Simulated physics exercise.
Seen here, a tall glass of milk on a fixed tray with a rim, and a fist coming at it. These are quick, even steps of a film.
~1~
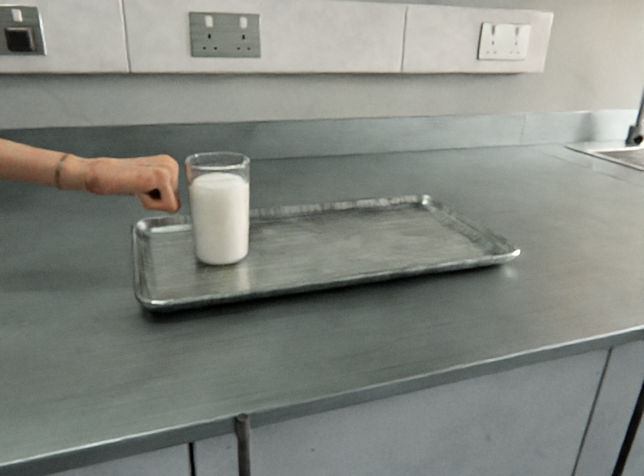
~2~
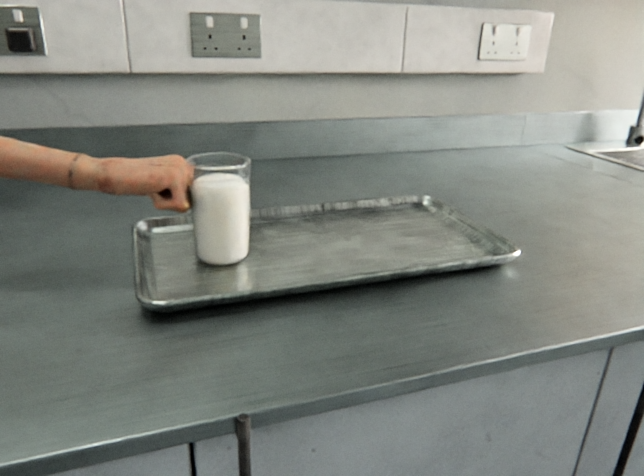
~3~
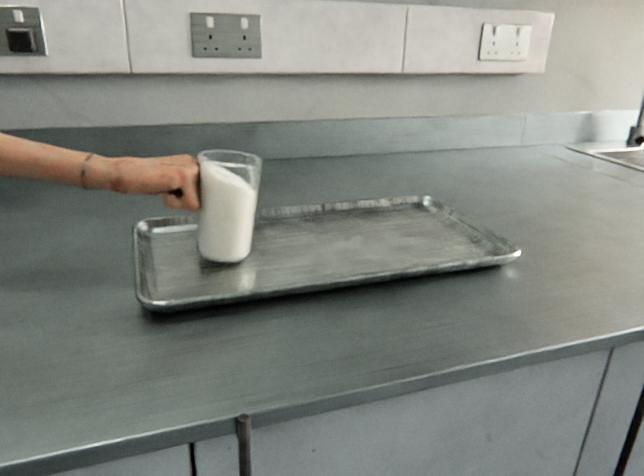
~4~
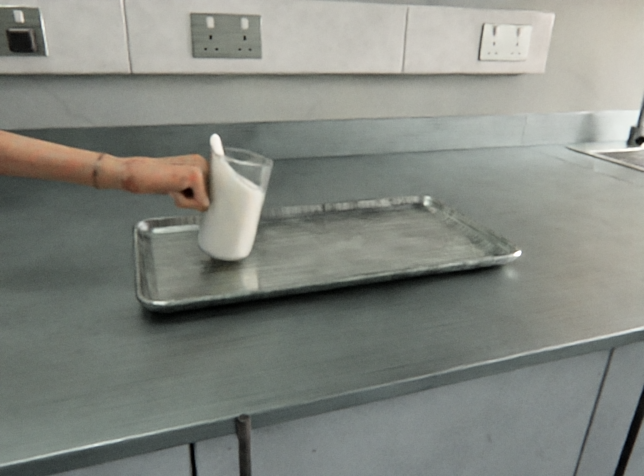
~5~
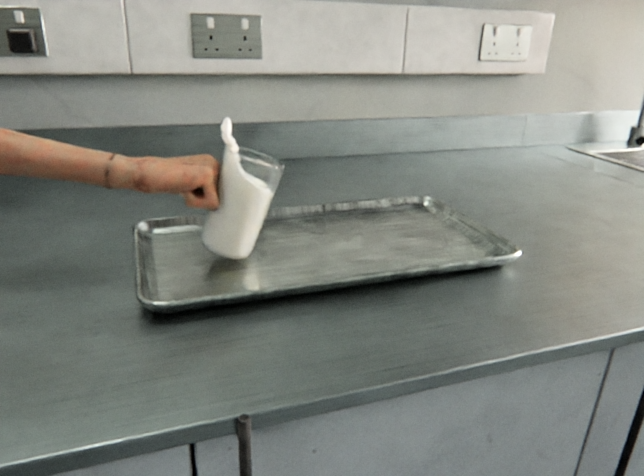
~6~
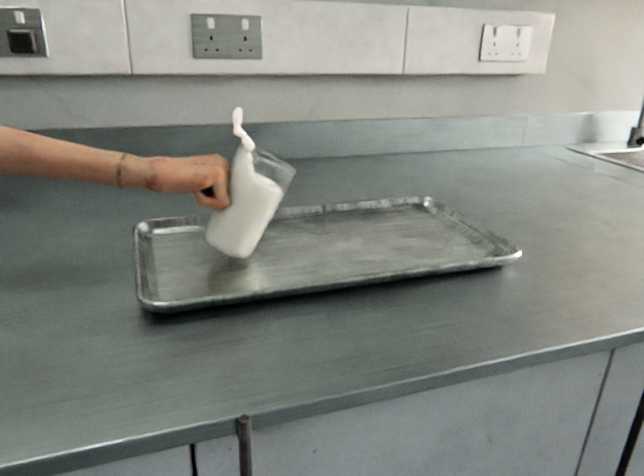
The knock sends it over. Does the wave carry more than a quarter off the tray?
As it turns out, a quarter and more lands beyond the tray.
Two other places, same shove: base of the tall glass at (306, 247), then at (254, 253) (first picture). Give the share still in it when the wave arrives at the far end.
About 70 and 60 per cent.
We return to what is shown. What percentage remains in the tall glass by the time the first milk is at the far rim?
It comes to 50 per cent or so.
A moment on, the tall glass is falling and 97 per cent is in the glass, 0 on the tray and 3 above or beyond its rim.
Next, the tall glass lies on its side and 57 per cent is in the glass, 33 on the tray and 10 above or beyond its rim.
Then the tall glass lies on its side and 30 per cent is in the glass, 58 on the tray and 13 above or beyond its rim.
Later the tall glass lies on its side and 15 per cent is in the glass, 42 on the tray and 43 above or beyond its rim.
Finally, 56 per cent is held by tray and glass, 44 is off the tray.
